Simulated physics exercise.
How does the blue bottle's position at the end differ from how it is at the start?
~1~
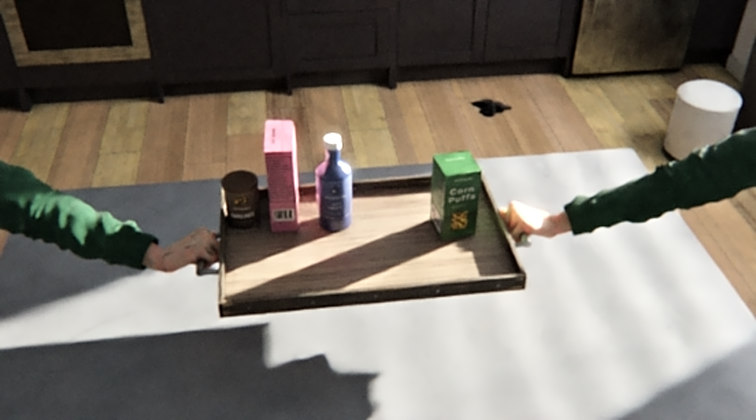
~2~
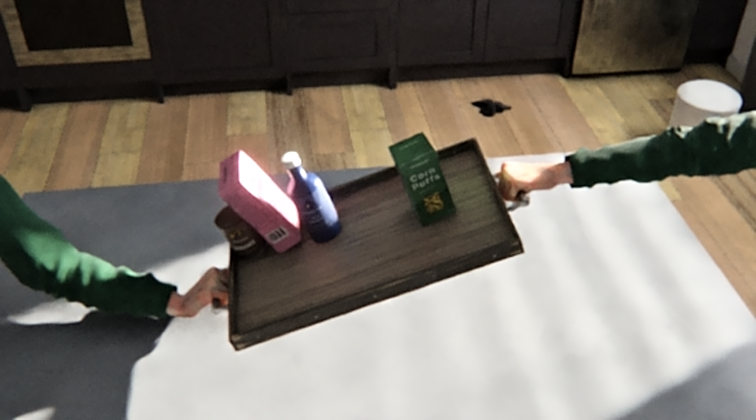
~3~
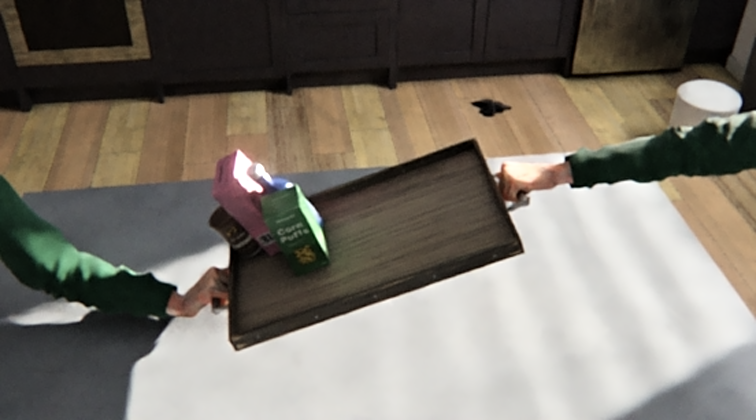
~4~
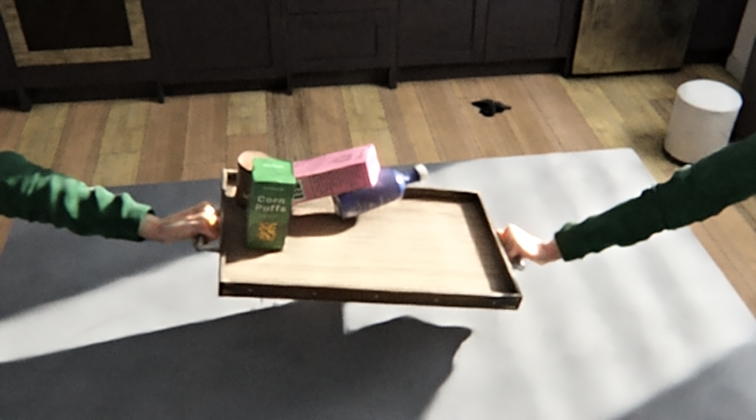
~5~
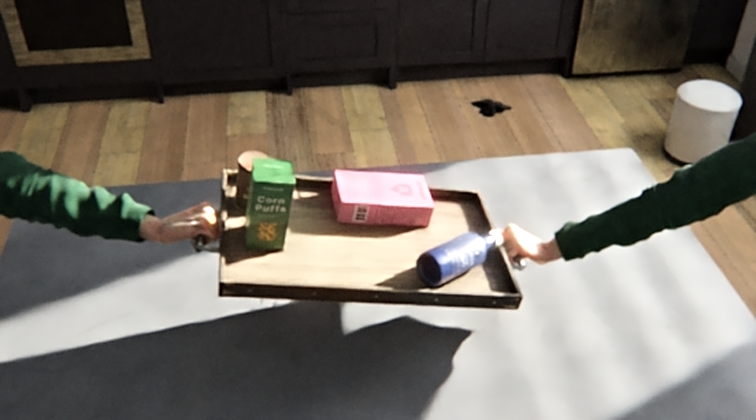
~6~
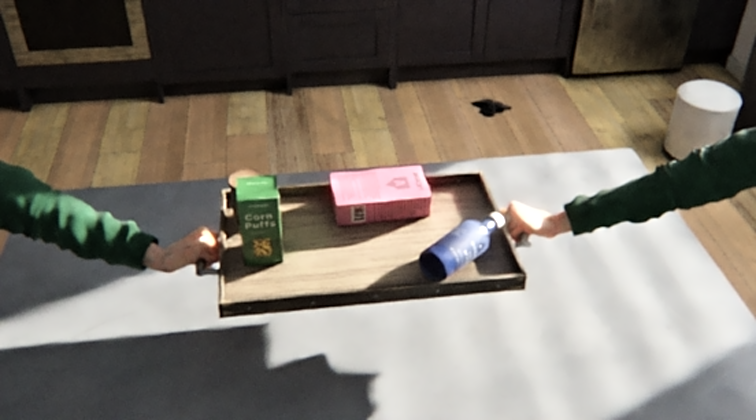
At the start the blue bottle stands upright on the tray, but by the end it is lying on its side near the right edge.
A wooden tray is held by two green-sleeved arms above a pale table in a sunlit kitchen with dark cabinets, seen from above and in front. A brown tin, a pink packet and a blue bottle stand toward its left, with a green carton at the right. The left side dips, the items lean, and the carton slides across to join the others. The tray then tilts the other way, and the packet and bottle topple to the right, the bottle ending near the right edge. Finally the tray levels, with the carton upright in front of the partly hidden tin and everything still aboard.
